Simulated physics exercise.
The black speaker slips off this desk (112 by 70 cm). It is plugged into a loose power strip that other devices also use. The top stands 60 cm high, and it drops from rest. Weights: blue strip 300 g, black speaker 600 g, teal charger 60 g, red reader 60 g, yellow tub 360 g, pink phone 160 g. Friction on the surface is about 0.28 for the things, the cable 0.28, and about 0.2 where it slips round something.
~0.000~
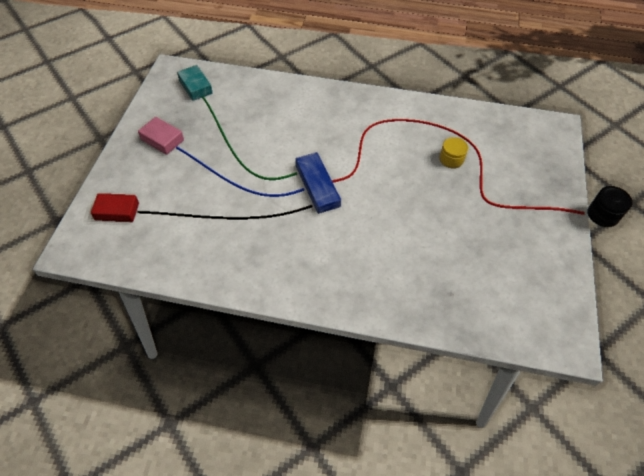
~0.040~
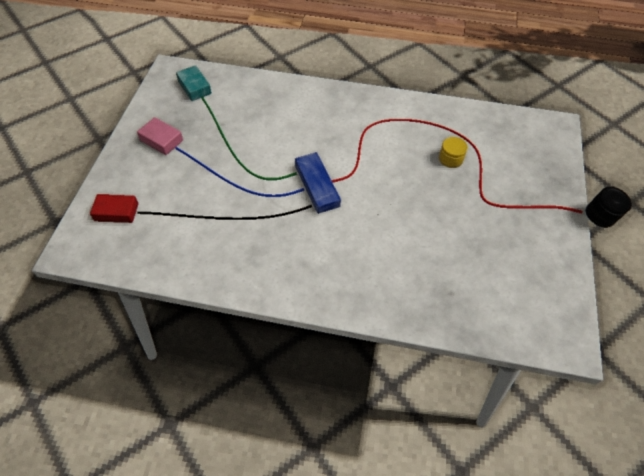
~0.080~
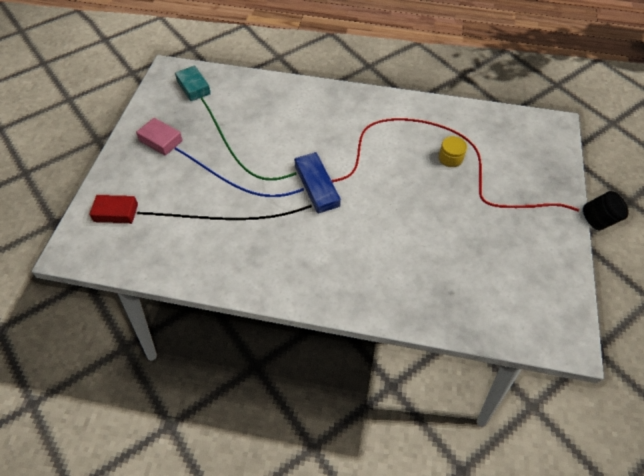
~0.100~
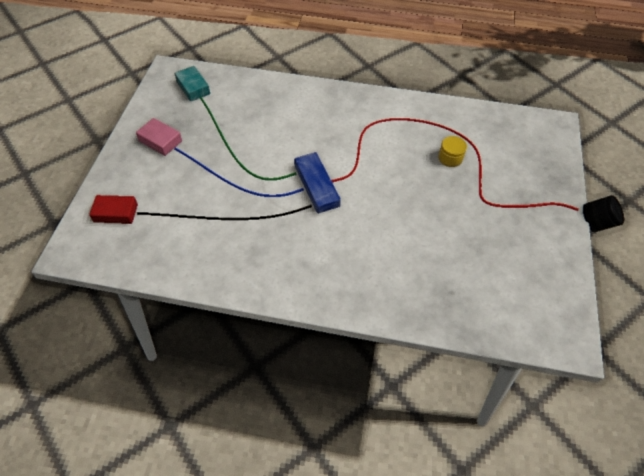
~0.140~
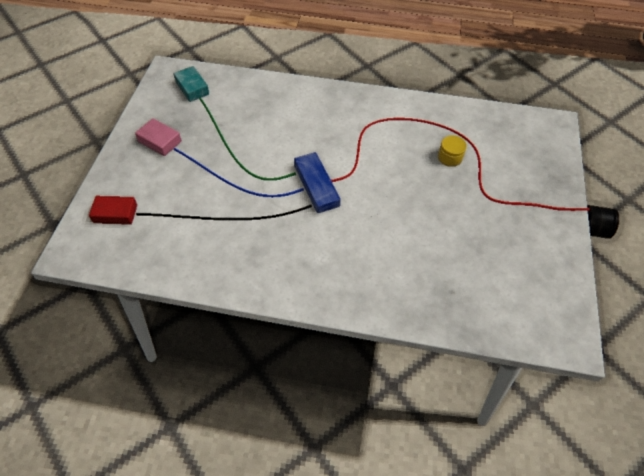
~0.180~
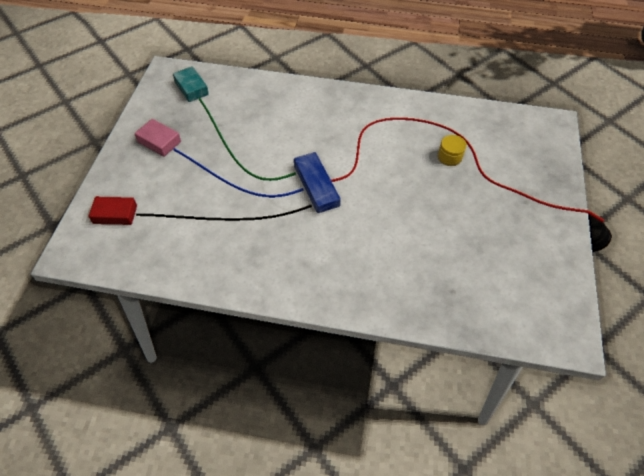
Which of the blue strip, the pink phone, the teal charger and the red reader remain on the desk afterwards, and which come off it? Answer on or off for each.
Blue strip: On; pink phone: On; teal charger: On; red reader: On.
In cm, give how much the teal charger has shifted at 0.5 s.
Looks like close to 7 cm, more or less.
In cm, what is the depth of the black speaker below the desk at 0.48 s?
Roughly 50 centimetres.
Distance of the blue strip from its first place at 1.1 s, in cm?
By then it is some 46 centimetres from its starting spot.
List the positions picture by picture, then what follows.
In the first picture, blue strip (318, 178); pink phone (160, 131); teal charger (194, 78); red reader (113, 203); red cable runs through (384, 122) (453, 132) (481, 181) (540, 208).
In the second picture, black speaker (615, 198); red cable runs through (452, 131) (538, 207).
In the third picture, black speaker (606, 211); red cable runs through (452, 131) (535, 206).
In the fourth picture, black speaker (603, 214); red cable runs through (452, 130) (535, 206).
In the fifth picture, black speaker (599, 222); red cable runs through (451, 130) (543, 206).
In the sixth picture, blue strip (317, 177); pink phone (156, 133); teal charger (189, 79); red reader (111, 206); red cable runs through (381, 120) (451, 130) (489, 180) (566, 209).
By 0.5 s, the strip's end of the red cable at (399, 159); blue strip 19 cm off its start, red reader 15 cm off its start, pink phone 13 cm off its start.
By 0.8 s, the strip's end of the red cable at (493, 130); red reader 45 cm off its start, blue strip 44 cm off its start, pink phone 38 cm off its start.
By 1.1 s, the strip's end of the red cable at (504, 127); red reader 49 cm off its start at (340, 180), blue strip 47 cm off its start at (494, 117), teal charger 41 cm off its start at (341, 122).
By 1.4 s, the strip's end of the red cable at (504, 127); red reader 49 cm off its start, blue strip 47 cm off its start, teal charger 41 cm off its start.
By 2.6 s, the strip's end of the red cable at (504, 127); red reader 49 cm off its start at (340, 180), blue strip 47 cm off its start at (494, 117), teal charger 41 cm off its start at (341, 122), pink phone 41 cm off its start at (329, 157).
